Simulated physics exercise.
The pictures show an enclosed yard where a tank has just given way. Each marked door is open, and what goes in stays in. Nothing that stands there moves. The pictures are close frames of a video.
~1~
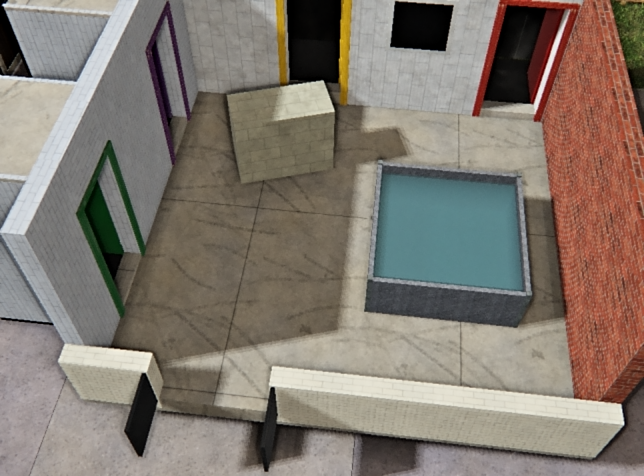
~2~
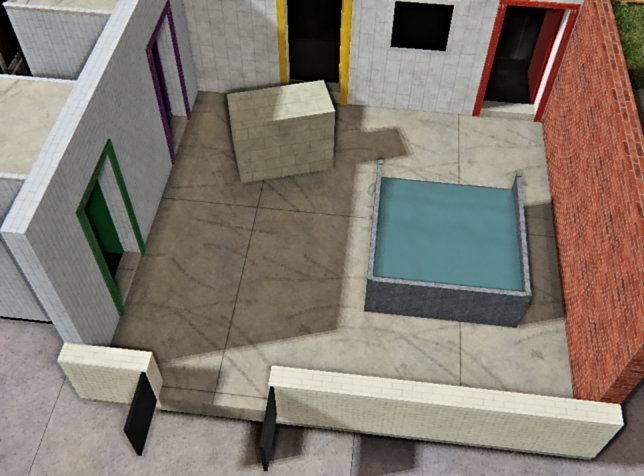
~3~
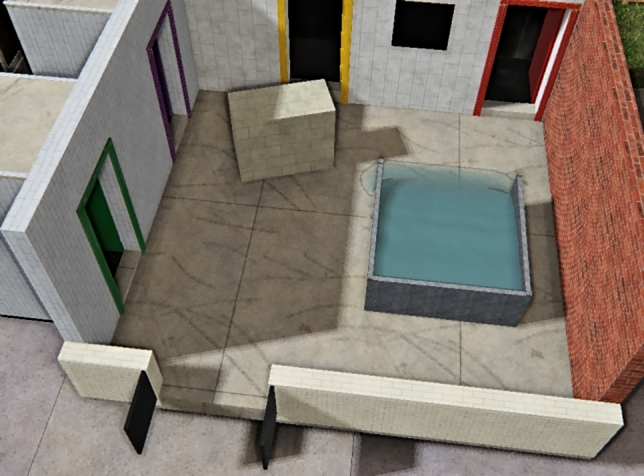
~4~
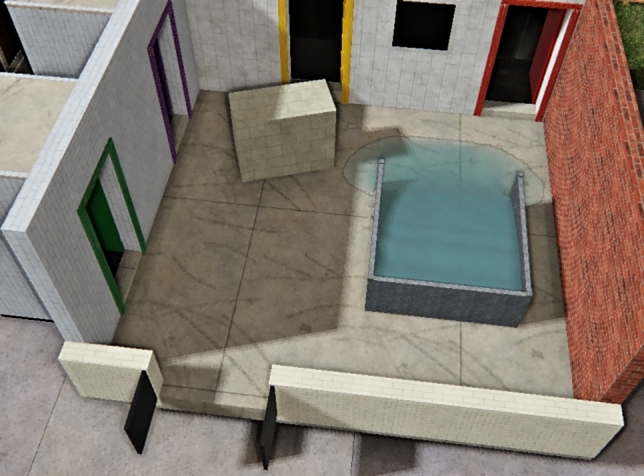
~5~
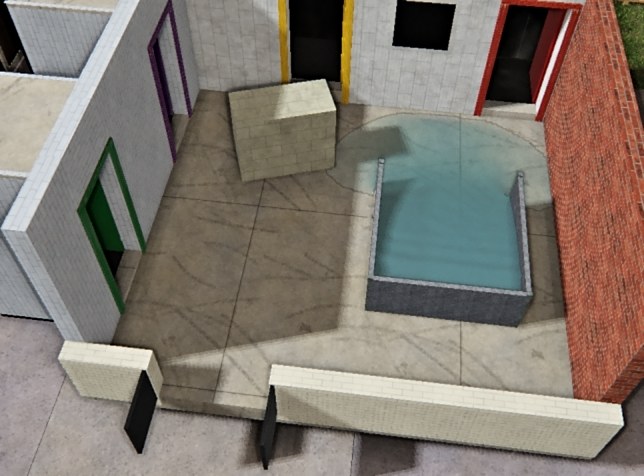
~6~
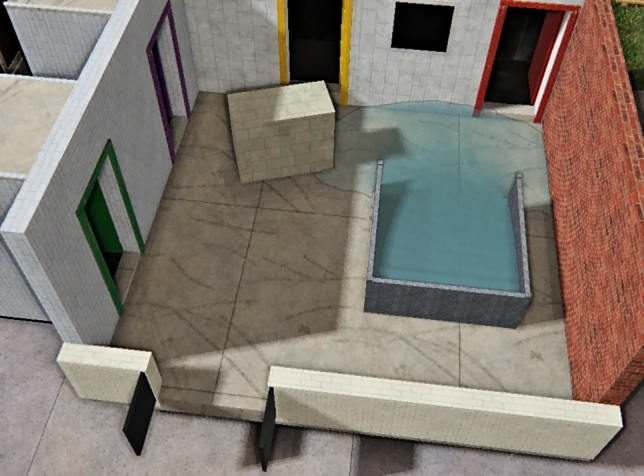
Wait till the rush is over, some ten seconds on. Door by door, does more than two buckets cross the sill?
One by one: The red door takes more than that; the yellow door stays under that; the green door stays under that; the purple door takes more than that.
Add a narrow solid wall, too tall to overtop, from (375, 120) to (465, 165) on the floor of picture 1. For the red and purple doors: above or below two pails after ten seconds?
In short: The red door passes that mark, the purple door is over.
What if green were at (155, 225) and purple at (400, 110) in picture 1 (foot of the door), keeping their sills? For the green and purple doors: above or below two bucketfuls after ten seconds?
Then: The green one is under, the purple one floods.
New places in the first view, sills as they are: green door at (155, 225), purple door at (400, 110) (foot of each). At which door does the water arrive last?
The one in green.
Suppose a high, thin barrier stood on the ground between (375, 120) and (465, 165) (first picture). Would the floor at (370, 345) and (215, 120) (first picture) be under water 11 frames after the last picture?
In turn: Free of water, wet.
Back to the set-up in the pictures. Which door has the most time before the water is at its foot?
That is the door marked green.
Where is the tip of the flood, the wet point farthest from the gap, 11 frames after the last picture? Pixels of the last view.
I would point to (198, 97).
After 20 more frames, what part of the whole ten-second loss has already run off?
Some 50 per cent.
A moment on, water covers 25 % of the floor; the red door over two buckets in, the yellow door wet at the sill, nothing in, the green door not reached, the purple door not reached.
Next, water covers 35 % of the floor; the red door far over two buckets in, the yellow door wet at the sill, nothing in, the green door not reached, the purple door not reached.
Then, water covers 50 % of the floor; the red door far over two buckets in, the yellow door wet at the sill, nothing in, the green door not reached, the purple door over two buckets in.
Later, water covers 95 % of the floor; the red door far over two buckets in, the yellow door wet at the sill, nothing in, the green door wet at the sill, nothing in, the purple door over two buckets in.
In the end, water covers 95 % of the floor; the red door far over two buckets in, the yellow door wet at the sill, nothing in, the green door wet at the sill, nothing in, the purple door far over two buckets in.
